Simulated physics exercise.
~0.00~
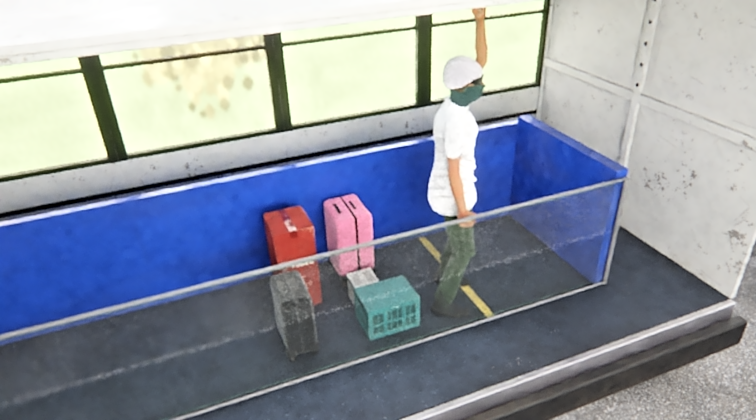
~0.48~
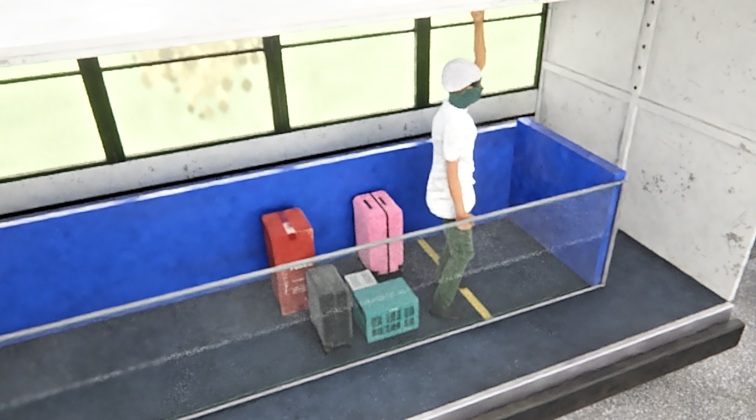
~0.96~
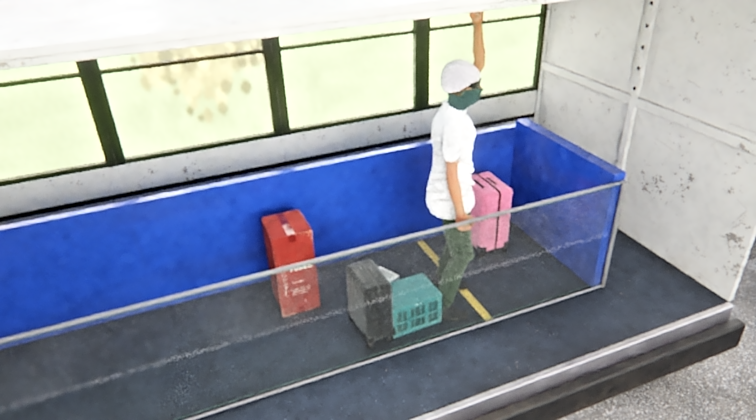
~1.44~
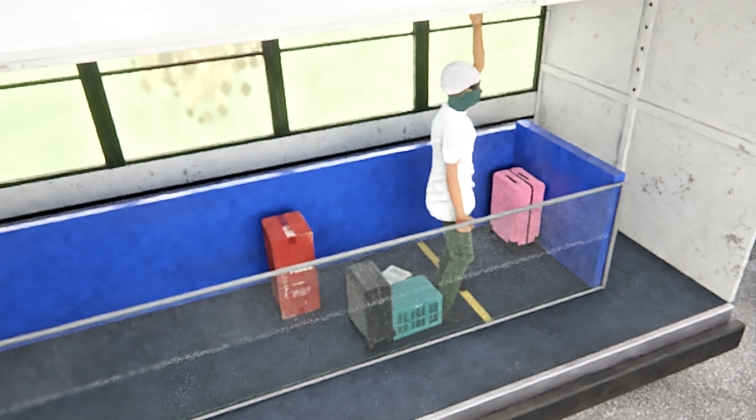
A person stands holding on as the pink suitcase rolls right past the yellow line.
